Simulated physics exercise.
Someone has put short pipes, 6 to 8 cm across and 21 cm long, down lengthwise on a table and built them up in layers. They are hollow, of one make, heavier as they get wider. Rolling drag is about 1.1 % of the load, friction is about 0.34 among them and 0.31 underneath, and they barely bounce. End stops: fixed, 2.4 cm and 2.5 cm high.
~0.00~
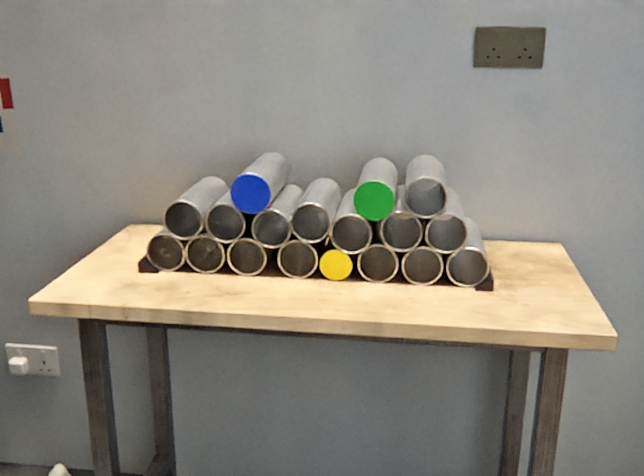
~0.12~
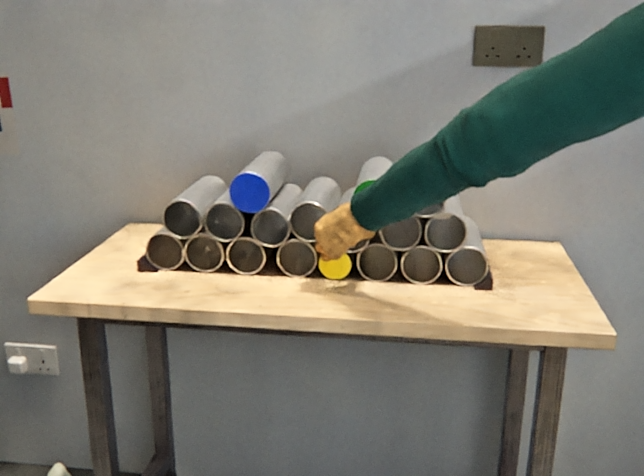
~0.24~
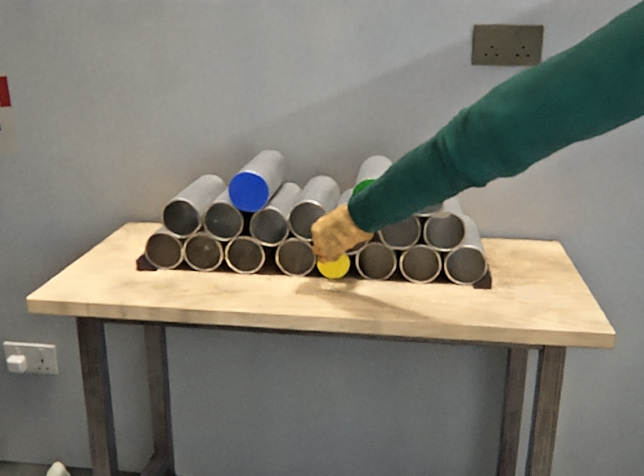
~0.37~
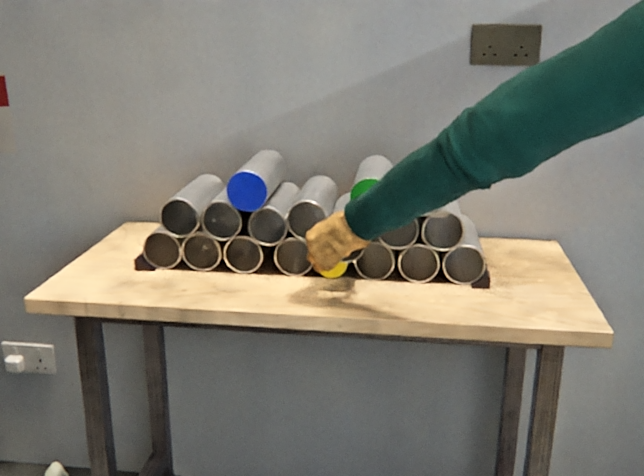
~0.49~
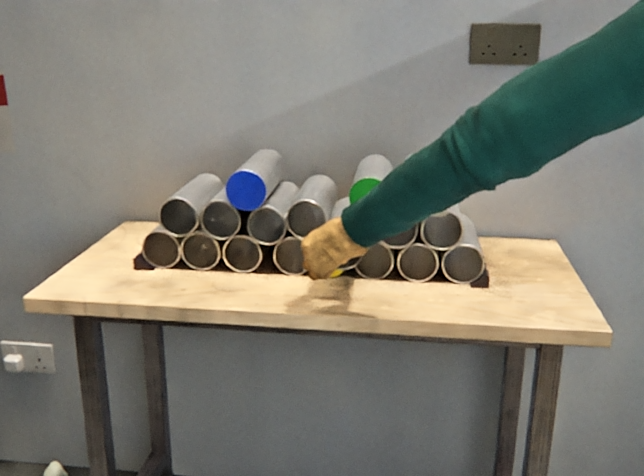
To begin with, metal tubes lie stacked in layers on a wooden table, three with blue, green and yellow ends. A green-sleeved arm with a tan glove then reaches in from the right and grips the yellow-ended tube in the bottom row. The hand draws it a little way forward while the others stay still.
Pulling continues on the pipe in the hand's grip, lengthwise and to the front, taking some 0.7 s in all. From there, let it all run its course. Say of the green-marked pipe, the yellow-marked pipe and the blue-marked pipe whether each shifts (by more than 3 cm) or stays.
The green-marked pipe shifts; the yellow-marked pipe stays; the blue-marked pipe stays.
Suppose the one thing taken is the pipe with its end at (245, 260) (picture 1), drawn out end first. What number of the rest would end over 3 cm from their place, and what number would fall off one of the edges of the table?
The counts come to 2 and 0.
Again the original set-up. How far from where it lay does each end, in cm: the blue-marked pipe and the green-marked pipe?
Blue-marked pipe: 0, green-marked pipe: 6.
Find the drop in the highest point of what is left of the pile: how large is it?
About 0 cm.
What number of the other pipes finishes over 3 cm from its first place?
Count: 1.
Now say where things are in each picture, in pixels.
In the first frame, 18 pipes, 8 on the base, highest (426, 198); green (374, 201), yellow (336, 265), blue (250, 194); left wedge (2.4 cm) (139, 262); right wedge (2.5 cm) (493, 280); table edges (68, 270) and (596, 298).
In the second frame, the pipe in the hand's grip has not moved yet, hidden; the rest still.
In the third frame, the pipe in the hand's grip is 1.7 cm out, hidden; the rest still.
In the fourth frame, the pipe in the hand's grip is 6 cm out, hidden; the rest still; bottom ones (162, 251) (201, 252) (243, 255) (294, 257) hidden (374, 262) (419, 264) (464, 265).
In the fifth frame, the pipe in the hand's grip is 11 cm out, hidden; the rest still; green hidden, yellow hidden, blue (246, 191).
After 0.87 s, 0 now displaced over 3 cm; green 1 cm left and 1.1 cm down; yellow in place; blue in place.
After 0.95 s, 1 now displaced over 3 cm; green 2.2 cm left and 4.6 cm down; yellow in place; blue in place.
After 1.03 s, 1 now displaced over 3 cm; green 2.2 cm left and 6 cm down; yellow 0.5 cm right; blue in place.
After 1.13 s, 1 now displaced over 3 cm; green 2.2 cm left and 6 cm down; yellow 1 cm right; blue in place.
In the end, by 1.4 s, 1 moved over 3 cm; not one off the edges of the table; green 2.2 cm left and 6 cm down; yellow 1.3 cm right; blue in place; top of the pile 22 cm high, from 22 cm.
